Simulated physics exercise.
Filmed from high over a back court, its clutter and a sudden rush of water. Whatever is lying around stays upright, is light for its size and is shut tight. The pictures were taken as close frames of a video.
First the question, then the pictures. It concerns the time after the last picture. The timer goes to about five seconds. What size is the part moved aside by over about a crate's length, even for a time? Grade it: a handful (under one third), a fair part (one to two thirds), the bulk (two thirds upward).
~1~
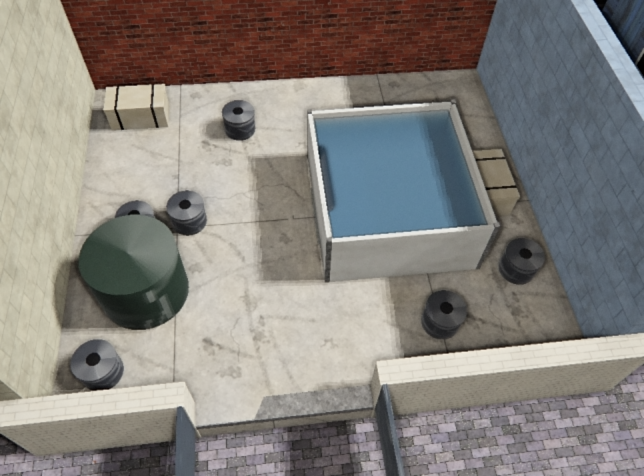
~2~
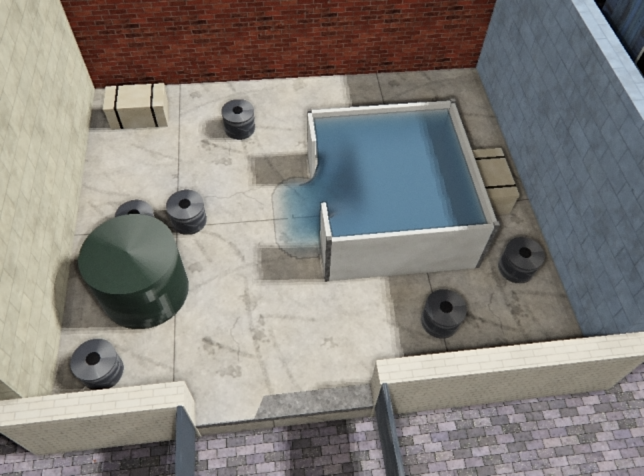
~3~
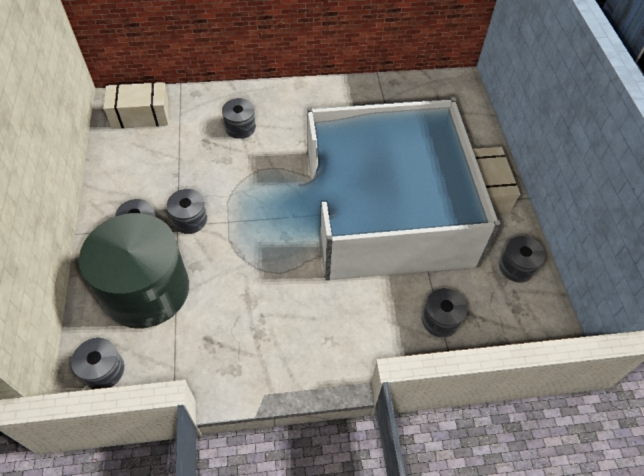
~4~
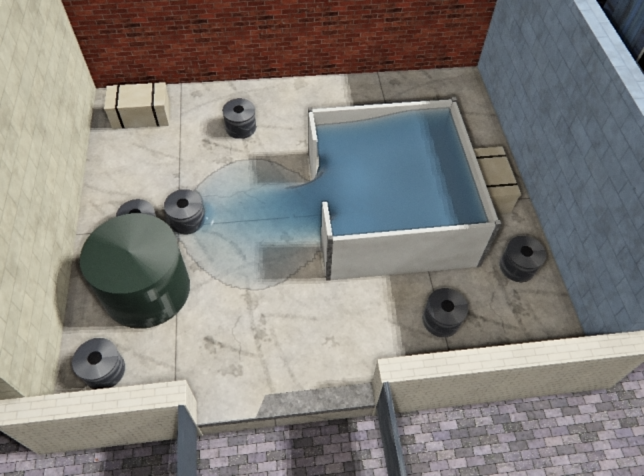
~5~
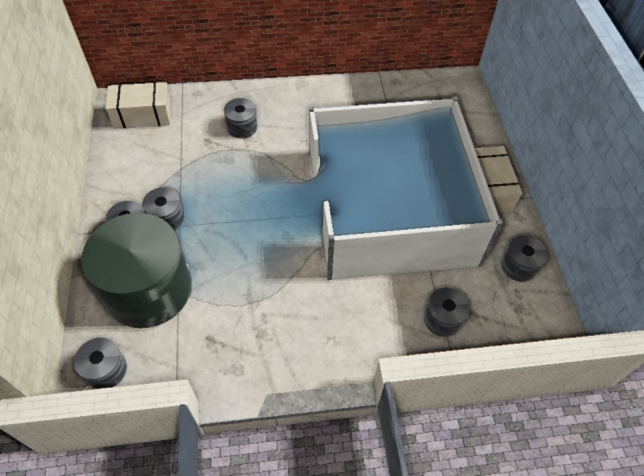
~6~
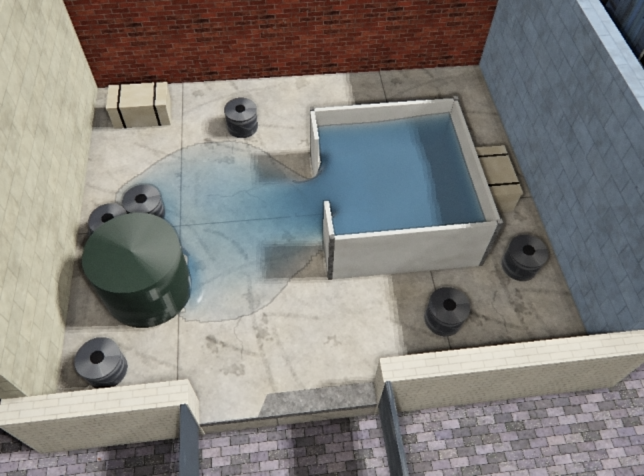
A fair part.
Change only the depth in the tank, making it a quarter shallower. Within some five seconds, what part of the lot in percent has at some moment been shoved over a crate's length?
60 per cent.
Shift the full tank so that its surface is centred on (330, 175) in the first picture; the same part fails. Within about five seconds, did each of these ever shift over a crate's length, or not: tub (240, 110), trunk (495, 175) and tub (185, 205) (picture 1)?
Object by object: Over the mark, below the mark, over the mark.
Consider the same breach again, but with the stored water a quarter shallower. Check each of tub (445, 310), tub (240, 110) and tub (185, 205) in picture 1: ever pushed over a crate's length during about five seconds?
Per item, in order: Missed the mark; cleared the mark; cleared the mark.
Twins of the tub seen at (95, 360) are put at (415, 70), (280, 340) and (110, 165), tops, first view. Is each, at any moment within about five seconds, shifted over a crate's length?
Shoved clear, shoved clear, shoved clear.
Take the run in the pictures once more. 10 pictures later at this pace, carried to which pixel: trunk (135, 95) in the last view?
Roughly (136, 66).
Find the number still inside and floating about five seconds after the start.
By my reckoning the number comes out at 5.
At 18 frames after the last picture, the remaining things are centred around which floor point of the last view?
Around pixel (310, 212).
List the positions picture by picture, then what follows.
In the first picture, a tub at (185, 205), on the bottom; a tub at (134, 215), on the bottom; 0 of 8 have shifted.
In the second picture, a tub at (184, 204), on the bottom; a tub at (133, 214), on the bottom; 0 of 8 have shifted.
In the third picture, a tub at (185, 203) rests on the ground; a tub at (134, 214) rests on the ground; 0 of 8 have shifted.
In the fourth picture, a tub at (182, 203), on the bottom, close to its start; a tub at (135, 214) rests on the ground; 0 of 8 have shifted.
In the fifth picture, a tub at (161, 202) rests on the ground, a stride from its start; a tub at (125, 216) rests on the ground, close to its start; 2 of 8 have shifted.
In the sixth picture, a tub at (141, 199) rests on the ground, a stride from its start; a tub at (107, 218) rests on the ground, a stride from its start; 2 of 8 have shifted.
A moment on, 2 of 8 are well off their spots; 2 afloat.
Next, 2 of 8 are well off their spots; 4 afloat.
Later, 5 of 8 are well off their spots; 4 afloat.
In the end, 5 of 8 are well off their spots, and 5 have been at some point; 5 afloat.
